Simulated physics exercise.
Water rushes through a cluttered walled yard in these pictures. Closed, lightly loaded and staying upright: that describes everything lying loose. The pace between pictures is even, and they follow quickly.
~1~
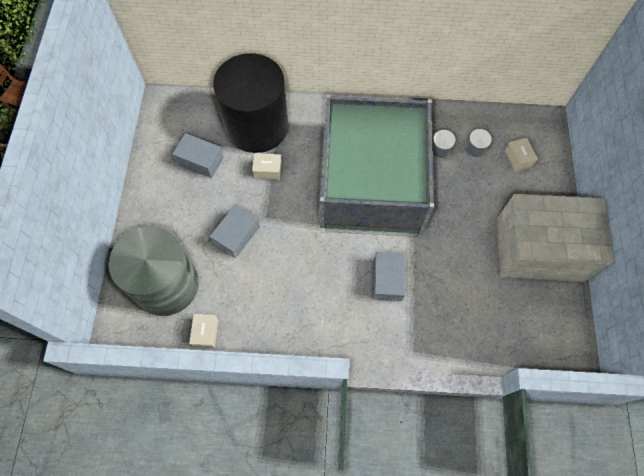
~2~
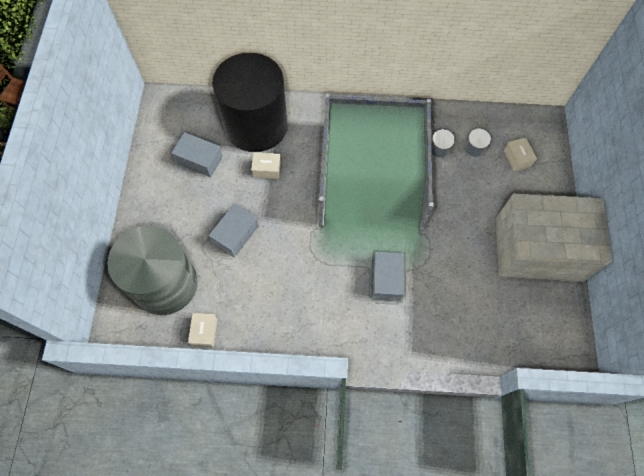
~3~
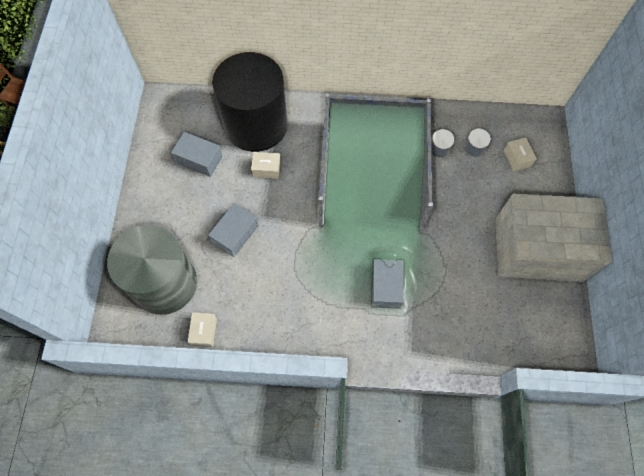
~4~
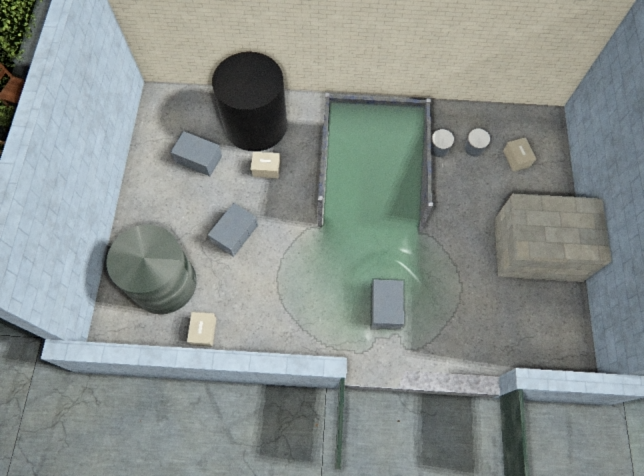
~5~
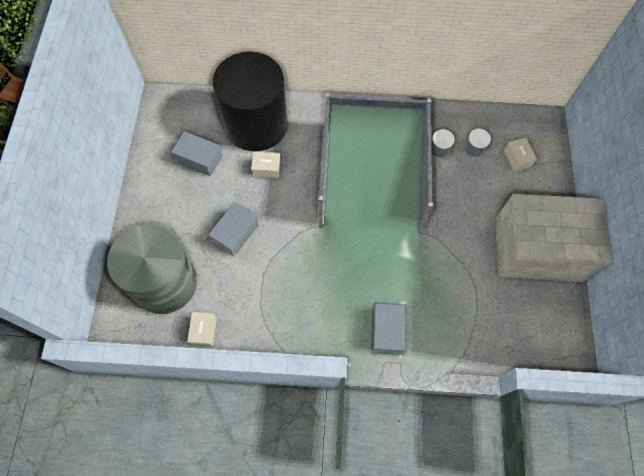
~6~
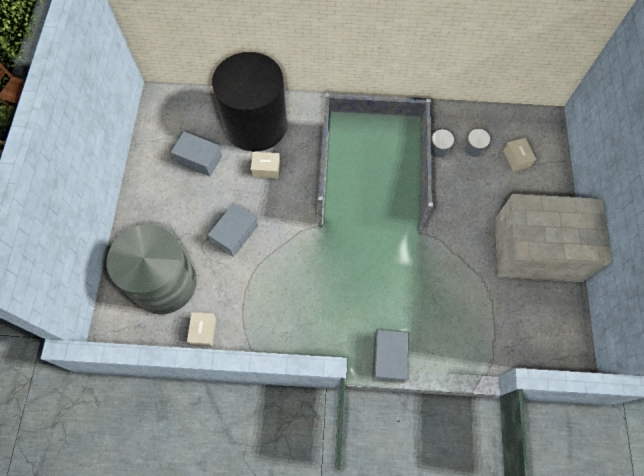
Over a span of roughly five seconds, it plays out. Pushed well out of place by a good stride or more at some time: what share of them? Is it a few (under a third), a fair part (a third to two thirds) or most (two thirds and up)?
A few.
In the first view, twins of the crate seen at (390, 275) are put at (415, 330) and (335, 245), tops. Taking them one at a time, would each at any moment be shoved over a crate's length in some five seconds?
Well, one then the other: Carried that far, carried that far.
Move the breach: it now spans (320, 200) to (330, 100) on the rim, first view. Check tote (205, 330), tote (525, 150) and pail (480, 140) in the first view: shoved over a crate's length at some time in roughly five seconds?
Listed in turn, ends up that far off, never travels that far, never travels that far.
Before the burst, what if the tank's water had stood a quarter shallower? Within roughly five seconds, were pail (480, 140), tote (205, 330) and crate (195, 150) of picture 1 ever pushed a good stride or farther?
As asked: Fell short, went the distance, fell short.
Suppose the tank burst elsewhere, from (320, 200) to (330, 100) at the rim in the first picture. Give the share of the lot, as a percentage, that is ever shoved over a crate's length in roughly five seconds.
I'd guess close to 60 percent.
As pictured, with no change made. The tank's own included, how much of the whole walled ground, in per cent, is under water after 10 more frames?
That works out to about 45 in a hundred.
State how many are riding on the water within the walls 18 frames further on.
1.
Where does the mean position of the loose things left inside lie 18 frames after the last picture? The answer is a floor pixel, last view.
Roughly at (327, 177).
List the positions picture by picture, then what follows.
The first picture shows a crate at (390, 273), on the bottom; a tote at (203, 329), on the bottom; 0 of 8 have shifted.
The second picture shows a crate at (389, 273), on the bottom; a tote at (202, 328), on the bottom; 0 of 8 have shifted.
The third picture shows a crate at (388, 280) rests on the ground, close to its start; a tote at (201, 328) rests on the ground; 1 of 8 have shifted.
The fourth picture shows a crate at (388, 301) rests on the ground, a stride from its start; a tote at (200, 328) rests on the ground; 1 of 8 have shifted.
The fifth picture shows a crate at (390, 327) rests on the ground, a stride from its start; a tote at (201, 327) rests on the ground; 1 of 8 have shifted.
The sixth picture shows a crate at (392, 354), on the bottom, a stride from its start; a tote at (200, 328), on the bottom; 1 of 8 have shifted.
A moment on, 1 of 8 are well off their spots; 0 afloat.
Next, 2 of 8 are well off their spots; 1 afloat.
Later, 2 of 8 are well off their spots; 1 afloat.
In the end, 2 of 8 are well off their spots, and 2 have been at some point; 1 afloat.
